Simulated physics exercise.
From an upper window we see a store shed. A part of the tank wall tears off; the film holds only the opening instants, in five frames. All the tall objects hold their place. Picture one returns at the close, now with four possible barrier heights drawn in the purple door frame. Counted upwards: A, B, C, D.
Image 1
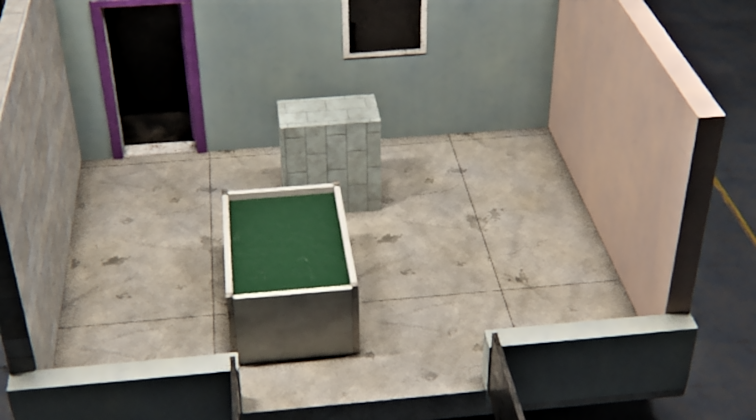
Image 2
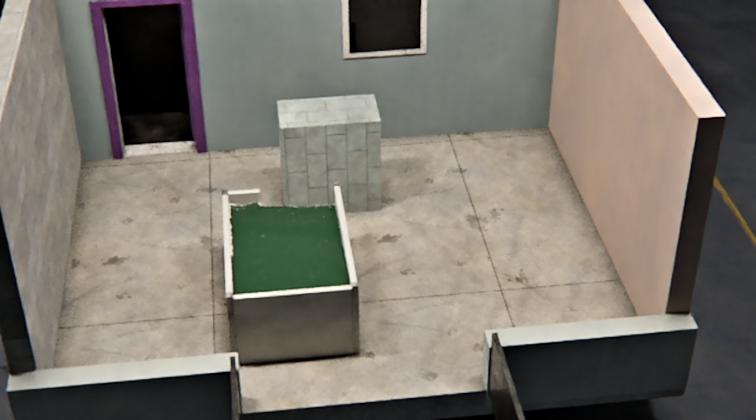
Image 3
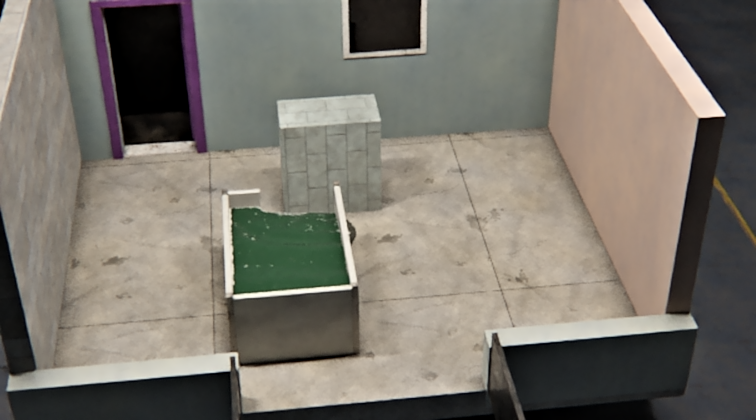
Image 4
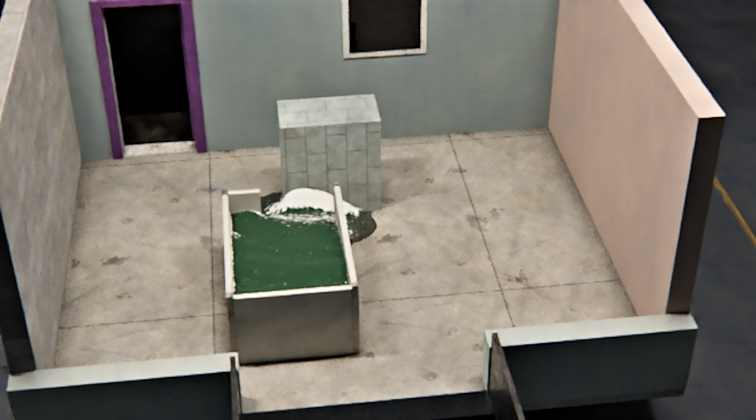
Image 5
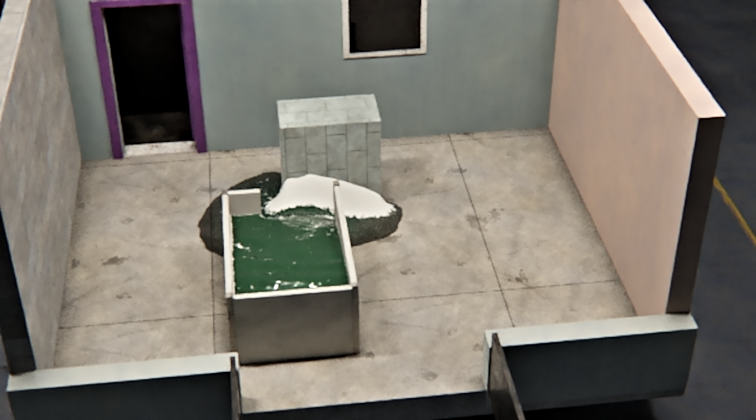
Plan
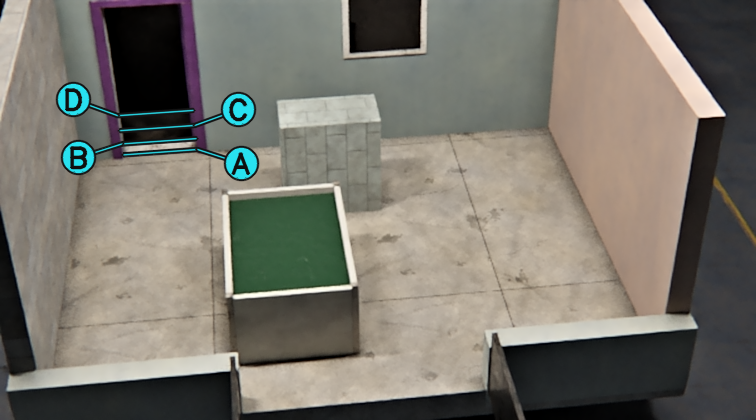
At first, green water lies still in a pale tank before a block in a walled shed with a purple doorway. Then the tank's far side opens and the water's surface grows ragged and lower at that end. White foam wells up behind the tank, and dark wetness spreads left and right across the floor.
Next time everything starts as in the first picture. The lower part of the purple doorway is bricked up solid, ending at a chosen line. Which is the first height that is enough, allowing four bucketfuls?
It is B.
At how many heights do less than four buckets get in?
Three of the four.
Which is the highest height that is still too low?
That would be A.
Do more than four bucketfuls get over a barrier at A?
Yes.
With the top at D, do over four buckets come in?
No.
On the marked copy, A at (160, 152); B at (159, 141); C at (157, 128); D at (155, 113); from the bottom up A, B, C, D.
If A is chosen, some 15 bucketfuls get in.
If B is chosen, a splash gets over, under a bucket.
If C is chosen, nothing gets over.
If D is chosen, nothing gets over.
